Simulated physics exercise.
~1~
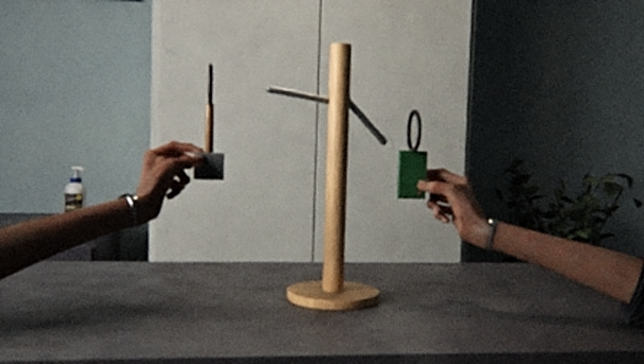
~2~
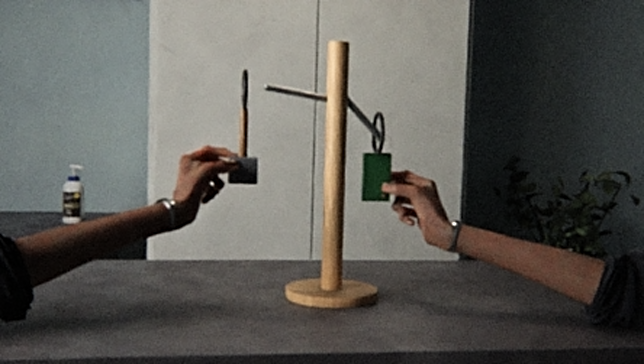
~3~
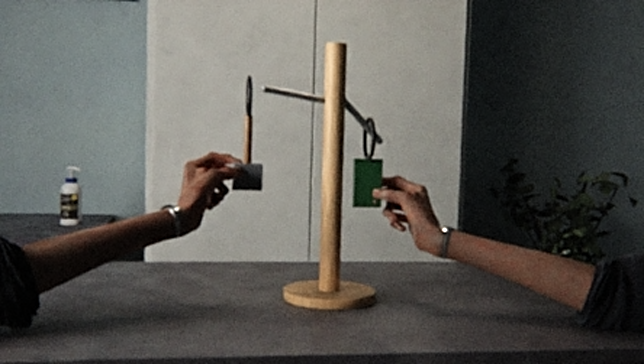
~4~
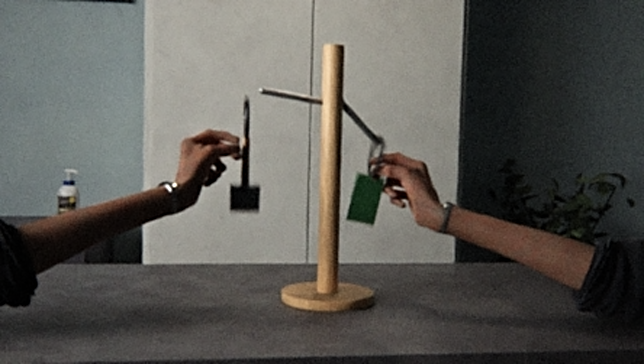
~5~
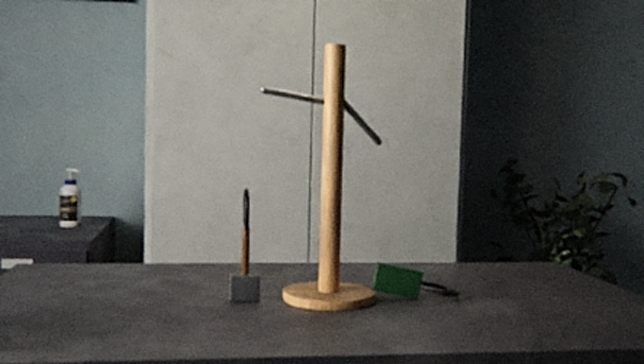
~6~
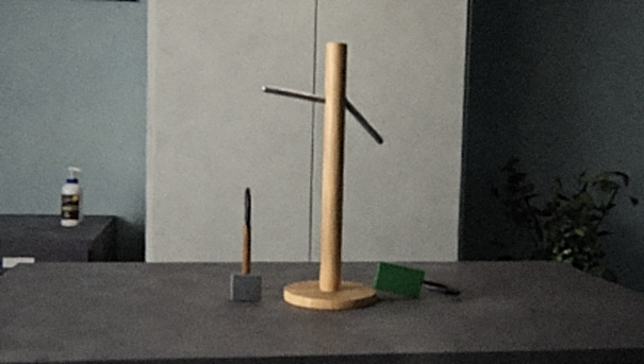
Two hands brought a grey brush and a green tag, each with a ring, in toward the pegs on a wooden stand, but both dropped to the table, the brush ending upright on the left and the tag tipped over on the right.
